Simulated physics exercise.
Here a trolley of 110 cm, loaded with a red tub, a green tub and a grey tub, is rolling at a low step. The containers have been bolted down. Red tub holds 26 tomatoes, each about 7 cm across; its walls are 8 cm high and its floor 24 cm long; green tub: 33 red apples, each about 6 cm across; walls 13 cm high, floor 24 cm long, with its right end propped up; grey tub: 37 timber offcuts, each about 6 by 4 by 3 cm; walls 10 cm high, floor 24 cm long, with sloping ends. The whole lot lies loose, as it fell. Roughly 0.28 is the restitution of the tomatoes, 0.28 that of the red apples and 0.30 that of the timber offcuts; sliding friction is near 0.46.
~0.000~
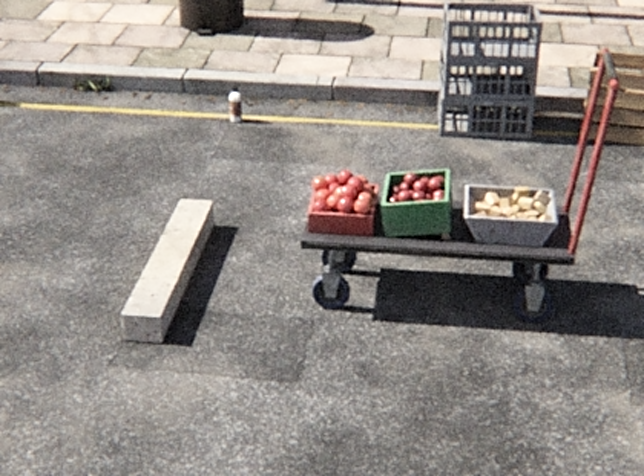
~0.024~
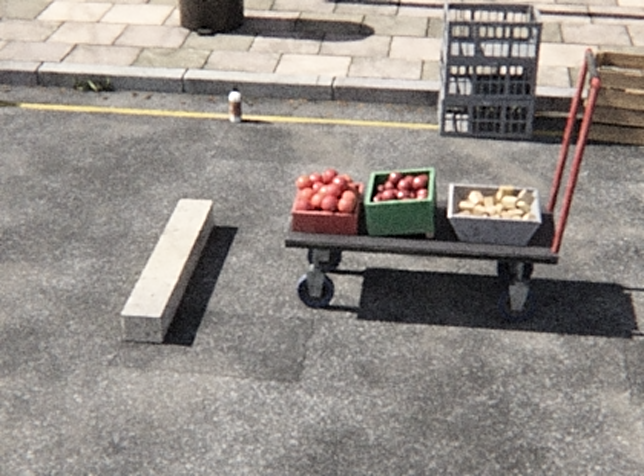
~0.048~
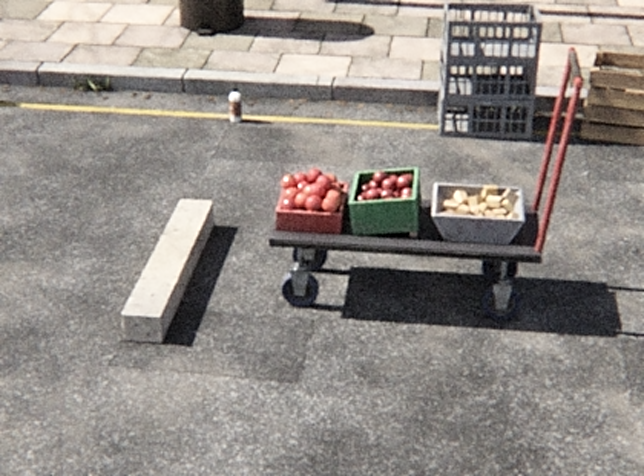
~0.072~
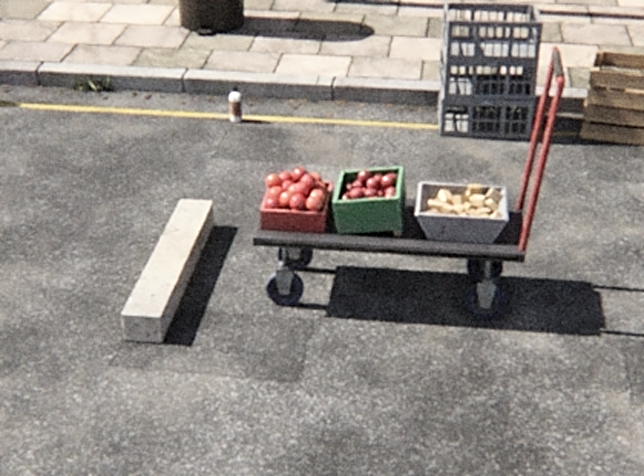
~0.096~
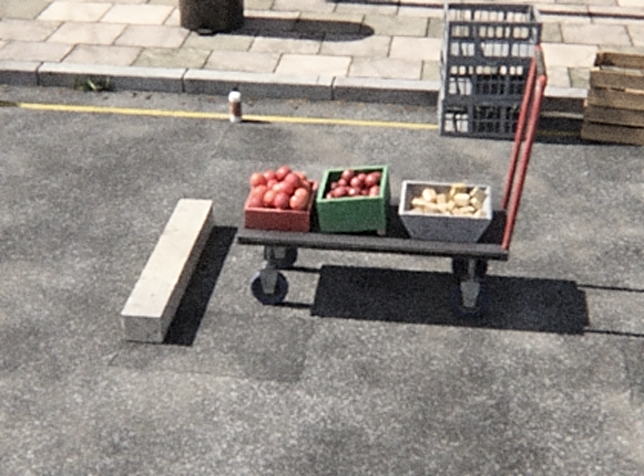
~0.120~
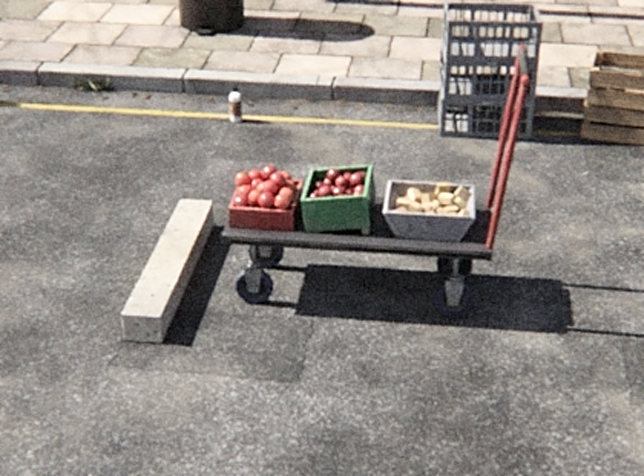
A flat trolley with a red handle rolled slowly and steadily left across the pavement toward a pale block, carrying red tomatoes, dark red apples and light brown chunks in red, green and grey tubs.
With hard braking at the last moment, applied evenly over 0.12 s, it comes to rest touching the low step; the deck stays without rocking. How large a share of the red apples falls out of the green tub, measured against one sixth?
Out of the green tub falls less than a sixth of the red apples.
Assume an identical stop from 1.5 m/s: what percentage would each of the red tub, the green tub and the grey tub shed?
Then the red tub sheds 10 per cent of its load, the green tub 0 per cent, and the grey tub 0 per cent.
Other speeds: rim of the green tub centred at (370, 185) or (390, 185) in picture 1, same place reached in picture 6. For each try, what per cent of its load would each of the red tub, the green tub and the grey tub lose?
For the red tub it's 10 % and then 20 %, for the green tub 0 % and then 0 %, and for the grey tub 0 % and then 0 %.
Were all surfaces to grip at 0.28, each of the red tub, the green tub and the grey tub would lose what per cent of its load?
Red tub 40, green tub 10, grey tub 0 per cent.
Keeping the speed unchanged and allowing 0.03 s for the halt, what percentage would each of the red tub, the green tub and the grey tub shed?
Red tub 50 %, green tub 10 %, grey tub 20 %.
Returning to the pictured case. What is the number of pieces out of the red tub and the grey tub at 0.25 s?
Estimate at that time - red tub 2, grey tub 0, give or take.
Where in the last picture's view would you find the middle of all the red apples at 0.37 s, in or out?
Somewhere around pixel (277, 191).
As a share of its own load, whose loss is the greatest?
Red tub.
After 0.15 s, it begins to slow.
After 0.25 s, red tub 24 in, 2 out, green tub 33 in, 0 out and grey tub 37 in, 0 out.
After 0.37 s, red tub 20 in, 6 out, green tub 32 in, 1 out and grey tub 36 in, 1 out.
After 0.60 s, red tub 17 in, 9 out, green tub 31 in, 2 out and grey tub 35 in, 2 out.
Final count (at 1.10 s), red tub 17 in, 9 out, green tub 31 in, 2 out and grey tub 36 in, 1 out. Asked share, 2 of 33, 6 per cent.
